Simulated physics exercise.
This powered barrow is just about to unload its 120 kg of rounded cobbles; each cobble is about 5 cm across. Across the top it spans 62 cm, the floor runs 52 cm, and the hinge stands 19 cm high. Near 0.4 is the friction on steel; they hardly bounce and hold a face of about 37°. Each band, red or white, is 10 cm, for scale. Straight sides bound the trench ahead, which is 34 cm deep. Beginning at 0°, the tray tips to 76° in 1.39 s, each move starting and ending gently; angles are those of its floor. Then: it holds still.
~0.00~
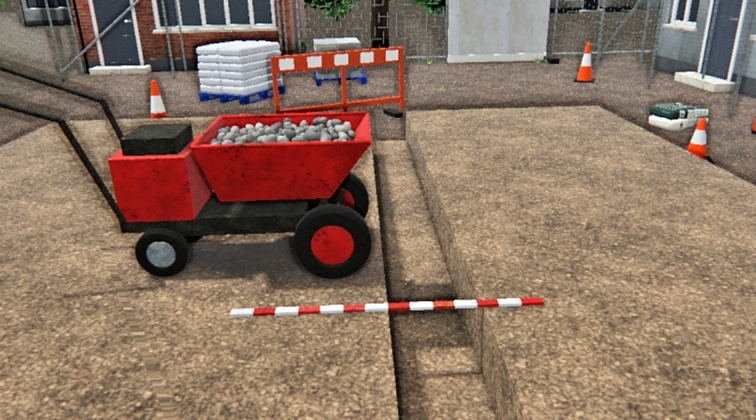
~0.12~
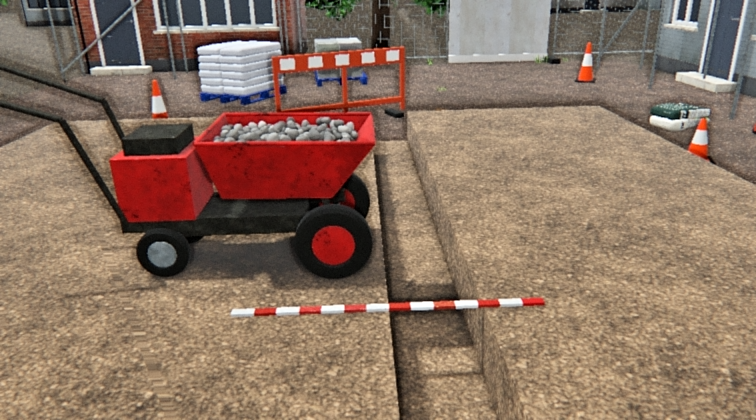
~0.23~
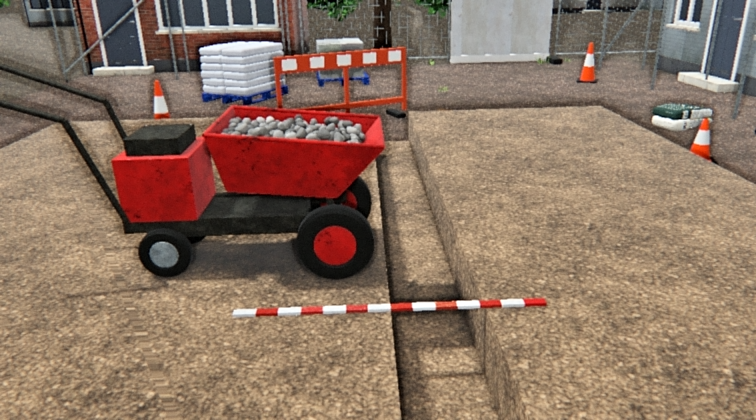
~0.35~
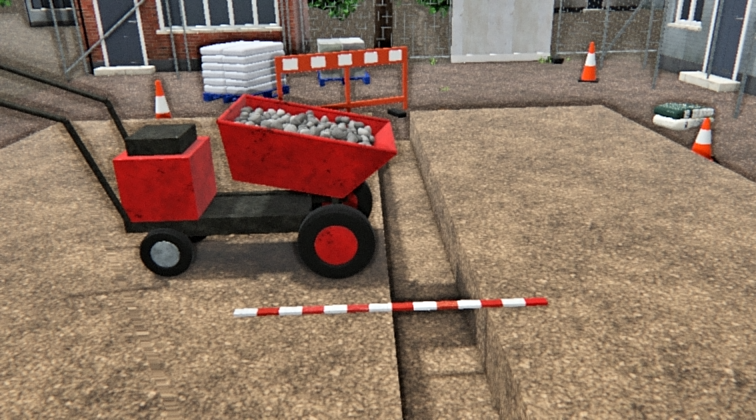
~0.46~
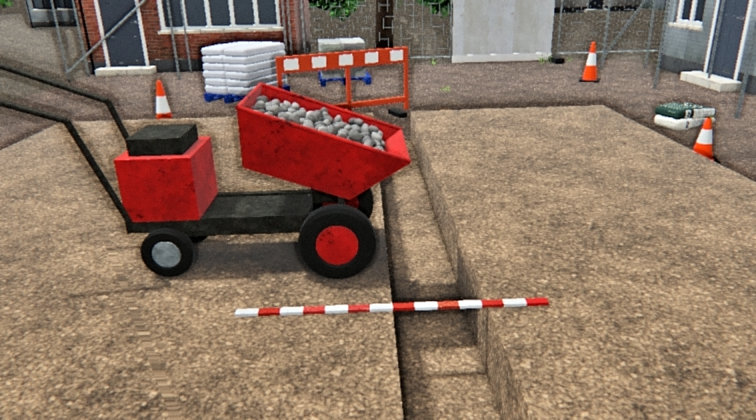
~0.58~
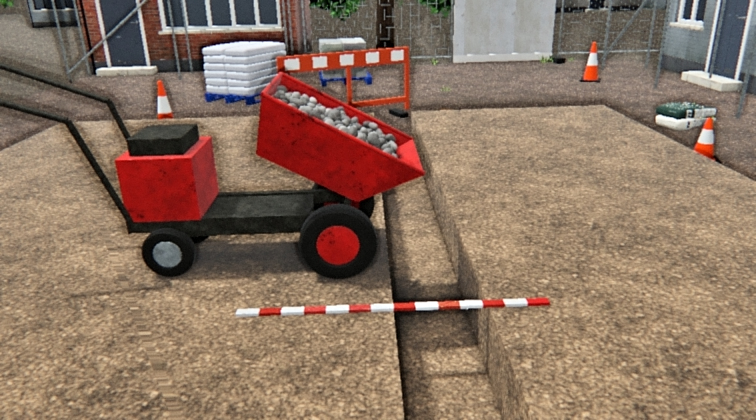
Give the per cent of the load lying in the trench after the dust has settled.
Close to 52 in every hundred.
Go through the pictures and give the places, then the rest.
In the first frame, lip at (371, 142), floor tilted 0°, highest stones at (290, 128).
In the second frame, the tray is at 2°, its lip at (375, 143); the top of the load is at (289, 128); the stones move at 0.2 m/s on average.
In the third frame, the tray is at 6°, its lip at (384, 147); the top of the load is at (269, 125); the stones move at 0.4 m/s on average.
In the fourth frame, the tray is at 12°, its lip at (397, 153); the top of the load is at (260, 116); the stones move at 0.5 m/s on average.
In the fifth frame, lip at (411, 162), floor tilted 20°, highest stones at (266, 106); the stones move at 0.6 m/s on average.
In the sixth frame, lip at (424, 174), floor tilted 29°, highest stones at (285, 96); the stones move at 0.7 m/s on average.
After 1.0 s the floor is at 64°; 99 % in the tray, 1 % in the trench; the foremost stones are at (461, 211).
After 1.5 s the floor is at 76°; 43 % in the tray, 20 % in the trench, 37 % past the trench; the foremost stones are at (558, 243).
After 1.8 s the floor is at 76°; 15 % in the tray, 35 % in the trench, 50 % past the trench; the foremost stones are at (620, 238).
After 3.8 s the floor is at 76°; 0 % in the tray, 52 % in the trench, 48 % past the trench; the foremost stones are at (650, 238).
